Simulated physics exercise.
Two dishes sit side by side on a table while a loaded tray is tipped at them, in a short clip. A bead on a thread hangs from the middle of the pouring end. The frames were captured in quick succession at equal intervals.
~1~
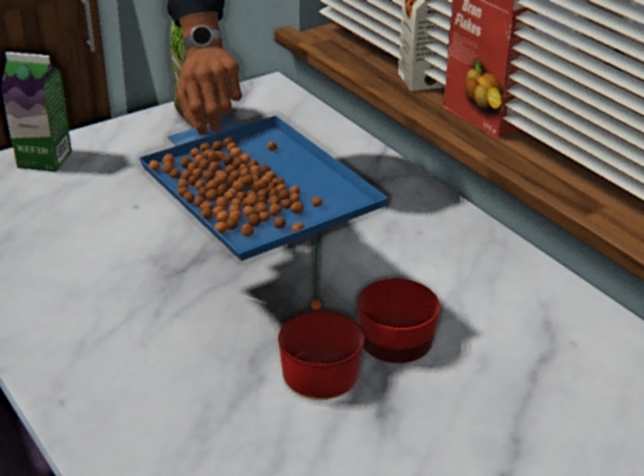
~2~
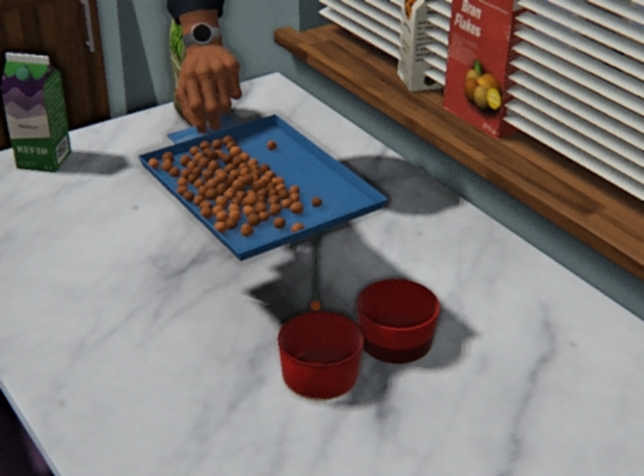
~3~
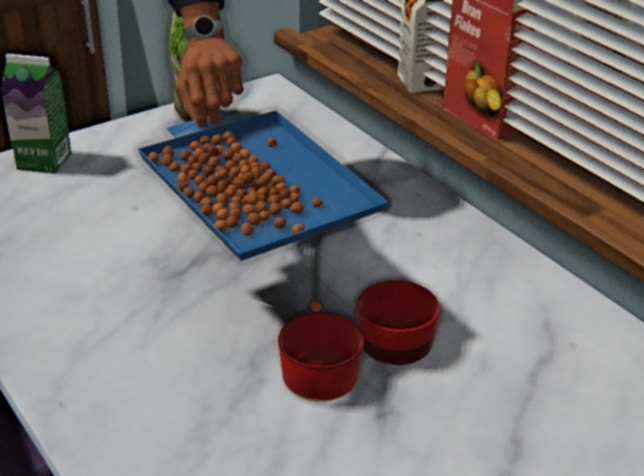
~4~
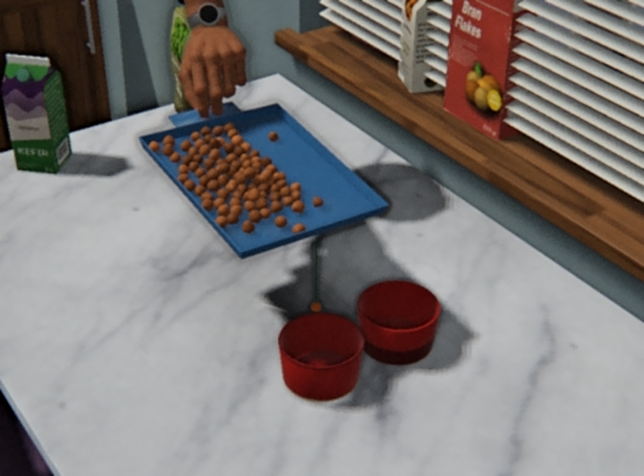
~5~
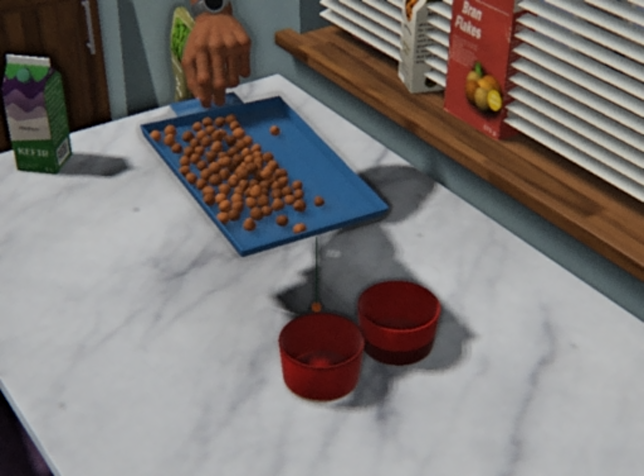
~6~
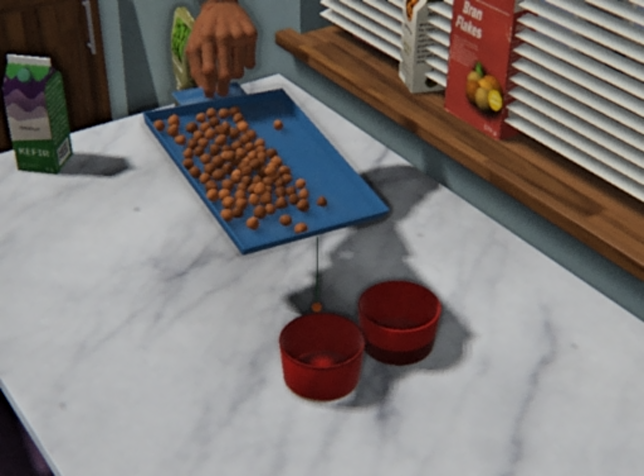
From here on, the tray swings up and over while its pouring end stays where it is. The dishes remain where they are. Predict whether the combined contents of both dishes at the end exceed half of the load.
The dishes will gather the main share.
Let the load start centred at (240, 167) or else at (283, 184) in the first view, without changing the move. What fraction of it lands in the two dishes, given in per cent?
Estimates in order: 80 percent, 80 percent.
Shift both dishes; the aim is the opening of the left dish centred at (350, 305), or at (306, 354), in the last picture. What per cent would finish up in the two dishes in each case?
About 60 per cent, then about 70 per cent.
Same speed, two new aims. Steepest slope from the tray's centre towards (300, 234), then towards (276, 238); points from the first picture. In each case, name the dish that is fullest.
Leftward dish on the first try, Leftward dish on the second.
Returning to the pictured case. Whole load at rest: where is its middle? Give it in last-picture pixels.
The centre ends up roughly at (387, 334).
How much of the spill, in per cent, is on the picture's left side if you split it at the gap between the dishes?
Estimate: About 60 per cent.
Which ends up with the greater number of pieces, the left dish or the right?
It turns out to be the right-positioned one.
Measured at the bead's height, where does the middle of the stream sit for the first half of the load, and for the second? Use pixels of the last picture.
It goes through near (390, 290) first, then near (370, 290).
Shortly afterwards, tray tipped steeply; the bulk on the tray; only a few in the left dish; a little in the right dish; only a few outside both; only a few in the air.
Next, tray tipped past a quarter turn; a little on the tray; a little in the left dish; near half in the right dish; only a few outside both; near a quarter in the air.
Some moments later, tray tipped past a quarter turn; near a quarter in the left dish; near two thirds in the right dish; near a quarter outside both.
In the end, tray tipped past a quarter turn; near a quarter in the left dish; near two thirds in the right dish; near a quarter outside both.
